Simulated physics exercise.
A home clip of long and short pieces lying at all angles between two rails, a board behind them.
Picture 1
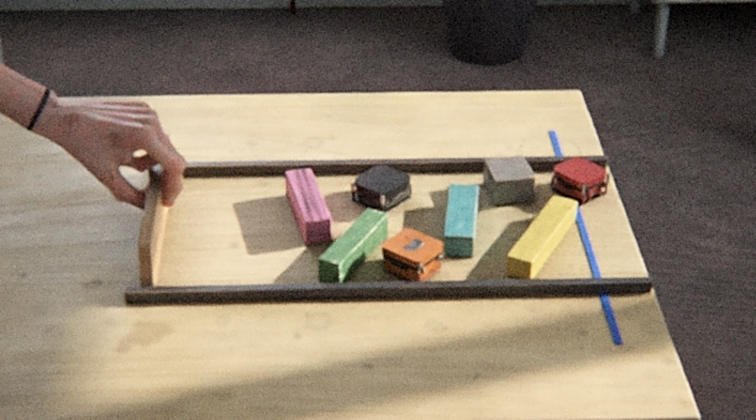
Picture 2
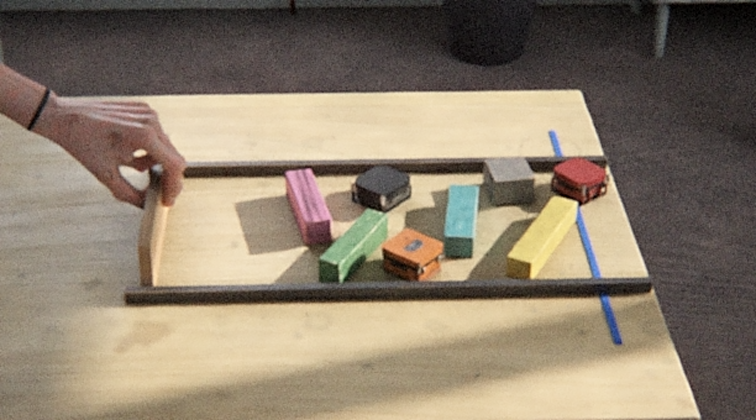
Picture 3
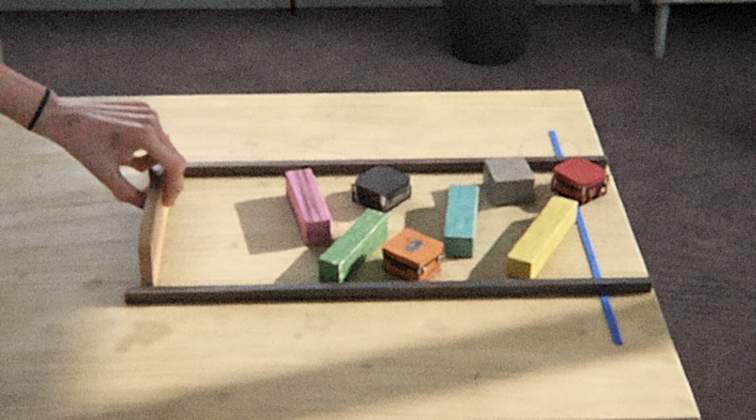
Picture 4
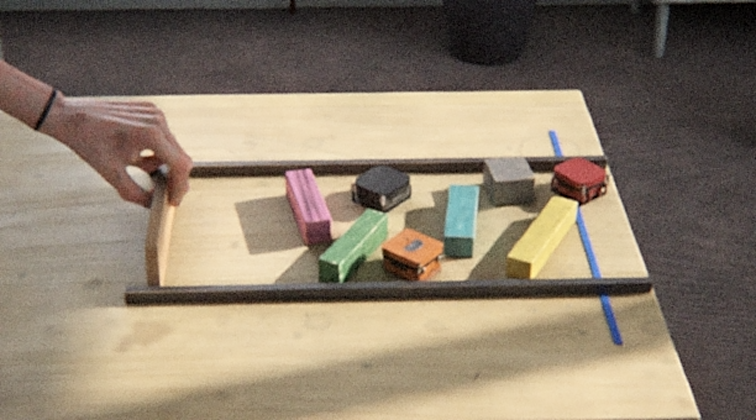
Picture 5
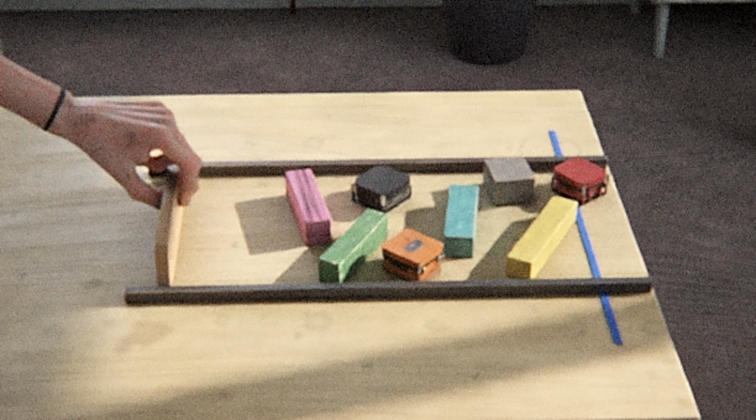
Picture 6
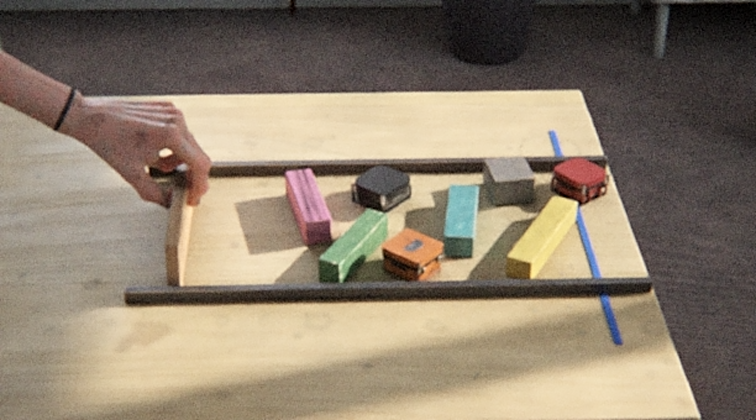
The clip shows a hand holding a wooden board at the left of two dark rails on a table, with colourful blocks and small cases lying between them; the hand then slides the board slightly right while the pieces stay still.
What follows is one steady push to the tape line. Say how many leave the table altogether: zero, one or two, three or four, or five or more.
Here the number that fall off is five or more.
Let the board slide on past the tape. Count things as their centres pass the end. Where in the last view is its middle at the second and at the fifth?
At (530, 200) for the second, at (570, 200) for the fifth.
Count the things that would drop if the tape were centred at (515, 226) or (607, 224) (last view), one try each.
Try by try, 1 and 7.
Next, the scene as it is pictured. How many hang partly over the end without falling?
That would be 2.
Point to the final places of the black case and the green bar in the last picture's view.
First (617, 181), then (622, 245).
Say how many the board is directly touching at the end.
That makes 2.
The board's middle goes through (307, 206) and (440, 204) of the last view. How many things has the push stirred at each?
First 1, then 7.
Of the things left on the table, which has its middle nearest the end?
It is the black case.
Early on, none off yet; red case at rest near (580, 182); yellow bar at rest near (543, 237); grey block at rest near (509, 180).
Finally, the number that fall off is five or more; lost, orange case, turquoise bar, grey block, yellow bar and red case.
